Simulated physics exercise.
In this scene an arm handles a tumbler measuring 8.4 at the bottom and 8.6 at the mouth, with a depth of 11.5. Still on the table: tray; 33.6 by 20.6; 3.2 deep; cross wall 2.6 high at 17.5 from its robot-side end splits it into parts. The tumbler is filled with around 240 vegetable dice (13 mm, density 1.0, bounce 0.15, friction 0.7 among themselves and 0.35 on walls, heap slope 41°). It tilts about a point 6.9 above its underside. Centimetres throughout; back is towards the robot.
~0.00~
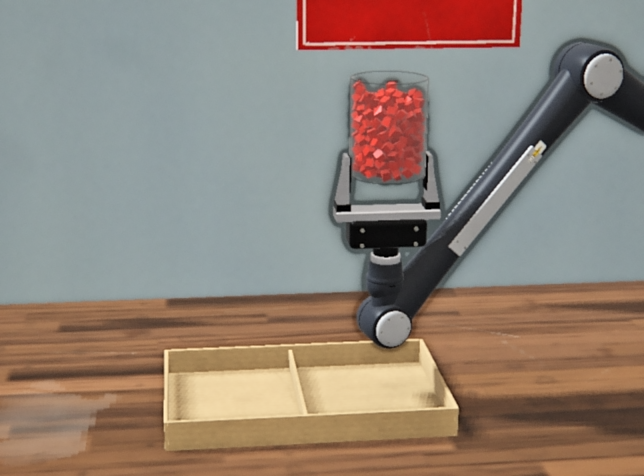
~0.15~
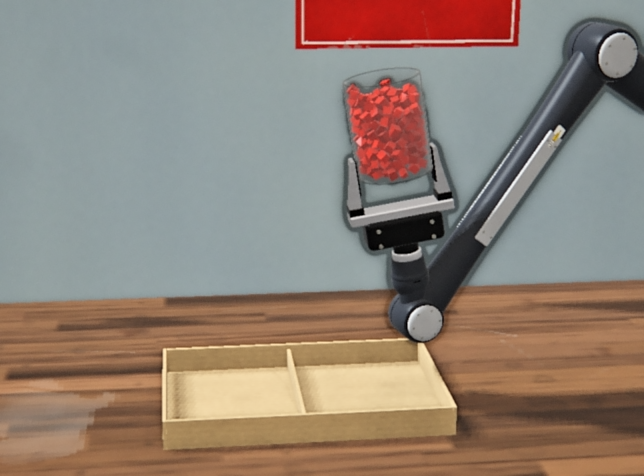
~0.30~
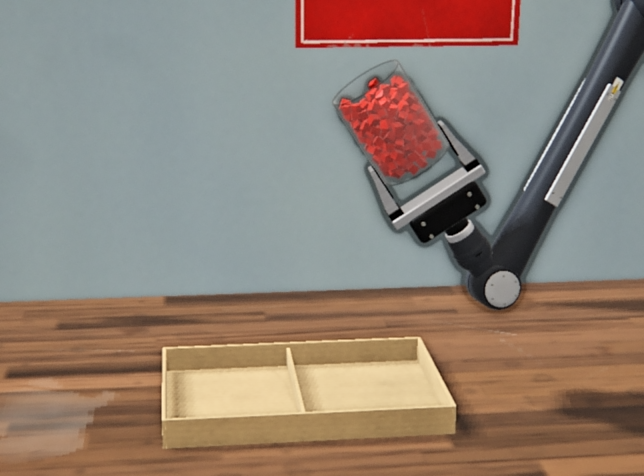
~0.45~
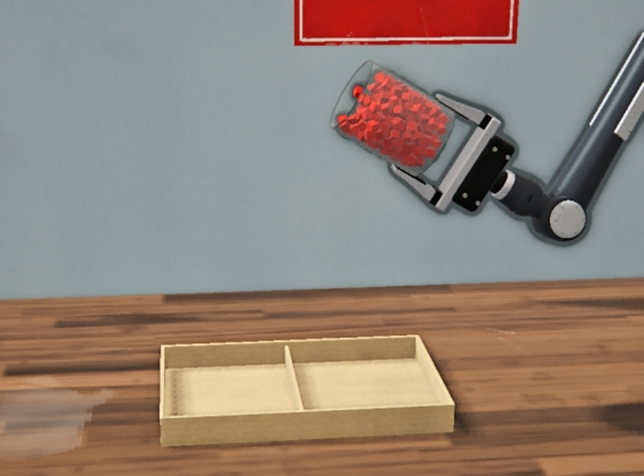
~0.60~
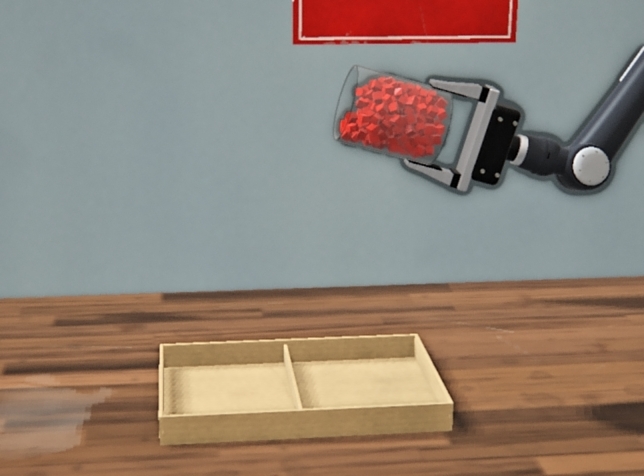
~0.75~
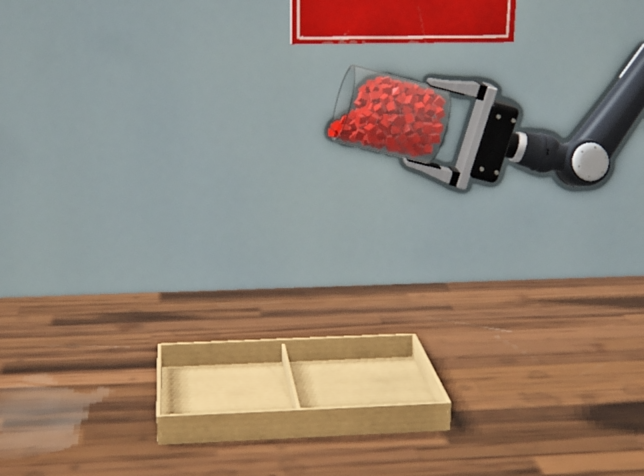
A dark grey robot arm with a black and silver gripper holds a clear tumbler of red vegetable dice upright, then swings its lower joint right and upward, tilting the tumbler leftward until it lies nearly on its side. The dice shift toward the mouth, bunching at its lower lip. Seen from the front and slightly above, a pale two-part wooden tray sits on a brown plank table, before a blue-grey wall with a red sign, as the view drifts very slightly.
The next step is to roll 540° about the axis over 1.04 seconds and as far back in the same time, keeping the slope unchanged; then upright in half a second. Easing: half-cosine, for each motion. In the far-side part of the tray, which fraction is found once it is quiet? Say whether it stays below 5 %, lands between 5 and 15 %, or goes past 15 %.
It lands between 5 and 15 %.
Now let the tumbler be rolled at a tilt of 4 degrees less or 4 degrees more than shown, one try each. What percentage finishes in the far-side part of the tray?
I'd expect some 5 per cent, then some 10 per cent.
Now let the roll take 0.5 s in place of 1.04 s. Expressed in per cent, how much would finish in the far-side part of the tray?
Then: Approx. 5 %.
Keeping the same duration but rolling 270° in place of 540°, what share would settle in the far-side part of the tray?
In that case you'd get close to 10 per cent.
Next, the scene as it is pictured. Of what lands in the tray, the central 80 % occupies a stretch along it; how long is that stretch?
12 cm or thereabouts.
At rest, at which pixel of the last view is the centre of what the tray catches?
The centre sits around (264, 391).
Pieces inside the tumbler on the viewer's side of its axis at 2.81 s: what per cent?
About 45 %.
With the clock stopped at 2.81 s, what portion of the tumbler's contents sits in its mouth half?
Close to 40 per cent is in the half by the mouth.
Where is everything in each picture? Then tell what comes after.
The tumbler middle at (388, 128), upright; upper third of the load around (388, 107), from x 355 to 420, top at y 85; 237 in the tumbler, in the first picture.
The tumbler middle at (388, 127), tipped 9°; upper third of the load around (387, 106), from x 355 to 425, top at y 85, in the second picture.
The tumbler middle at (392, 124), tipped 33°; upper third of the load around (390, 106), from x 345 to 435, top at y 80, in the third picture.
The tumbler middle at (394, 119), tipped 59°; upper third of the load around (392, 102), from x 345 to 445, top at y 80, in the fourth picture.
The tumbler middle at (394, 116), tipped 74°; upper third of the load around (398, 98), from x 345 to 440, top at y 80, in the fifth picture.
The tumbler middle at (392, 115), tipped 75°; upper third of the load around (397, 99), from x 335 to 440, top at y 80; 237 in the tumbler, in the sixth picture.
After 1.78 s, tipped 75°, highest piece 39 above the table; 225 in the tumbler, 5 in the far-side part, 3 in the robot-side part, 4 in flight or on a rim.
After 2.81 s, tipped 75°, highest piece 39 above the table; 208 in the tumbler, 19 in the far-side part, 7 in the robot-side part, 3 in flight or on a rim.
After 3.53 s, upright, highest piece 41 above the table; 207 in the tumbler, 22 in the far-side part, 8 in the robot-side part.
After 4.23 s, upright, highest piece 41 above the table; 207 in the tumbler, 22 in the far-side part, 8 in the robot-side part.
In the end, 207 in the tumbler, 22 in the far-side part, 8 in the robot-side part. That is 9 % in the far-side part of the tray.
